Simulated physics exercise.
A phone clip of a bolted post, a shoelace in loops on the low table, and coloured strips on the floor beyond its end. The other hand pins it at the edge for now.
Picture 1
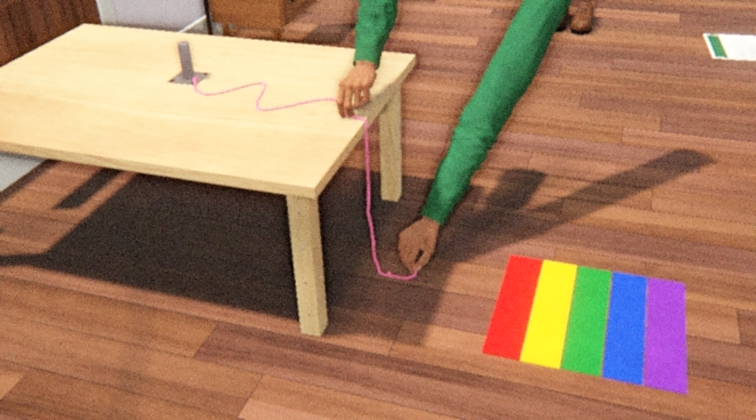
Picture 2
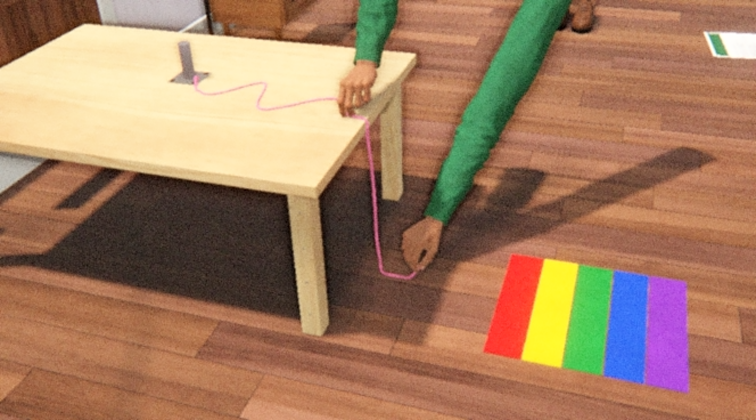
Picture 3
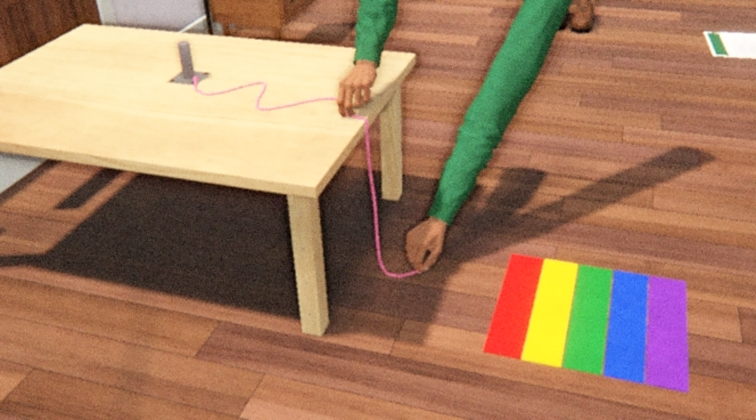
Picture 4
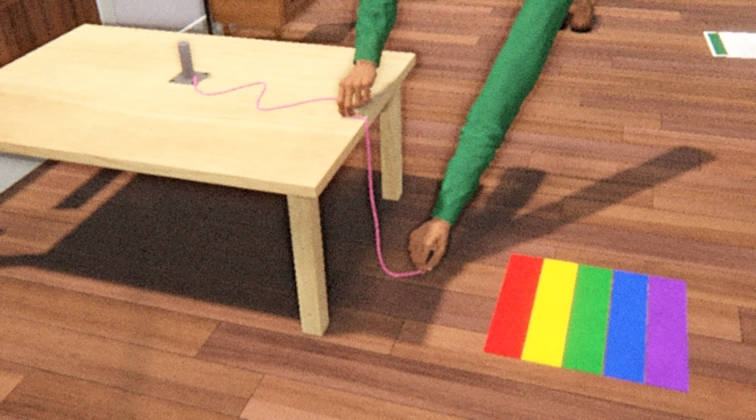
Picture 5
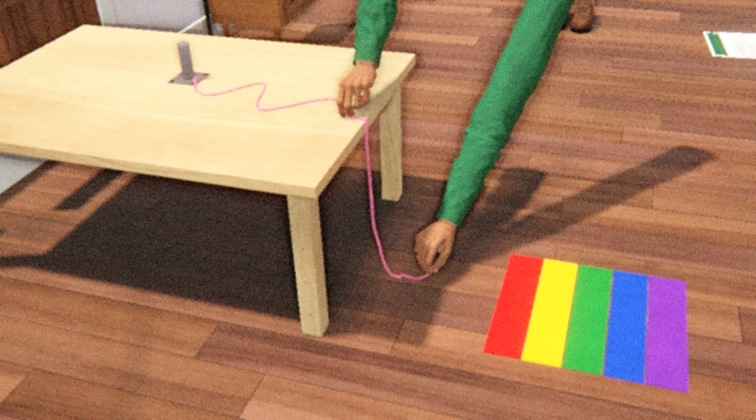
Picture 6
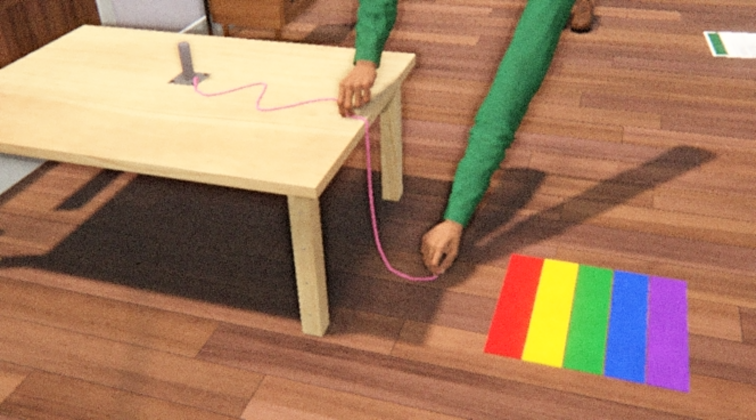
A hand in a green sleeve holds the end of a thin pink shoelace near the floor and draws it slightly to the right, toward the coloured strips. The other hand stays at the table's edge, pinning the lace, while its hanging part curves a little more and the loops on the tabletop stay still.
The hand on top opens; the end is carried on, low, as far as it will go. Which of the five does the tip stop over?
The end stops over the purple strip.
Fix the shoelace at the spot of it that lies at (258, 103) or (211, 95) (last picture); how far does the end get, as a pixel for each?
About (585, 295) and (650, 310).
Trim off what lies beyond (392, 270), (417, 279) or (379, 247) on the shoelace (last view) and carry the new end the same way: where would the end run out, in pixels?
Near (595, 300), (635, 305) and (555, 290).
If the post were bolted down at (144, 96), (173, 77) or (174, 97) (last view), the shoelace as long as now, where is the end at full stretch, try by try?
Near (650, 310), (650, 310) and (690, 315).
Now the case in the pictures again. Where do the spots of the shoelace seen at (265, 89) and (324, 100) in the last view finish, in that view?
Near (297, 99) and (402, 135).
Early on, end near (608, 301); over green.
Midway, end near (649, 308); over blue.
At the end of the slack, end near (674, 312); over purple. It gets as far as the purple strip.
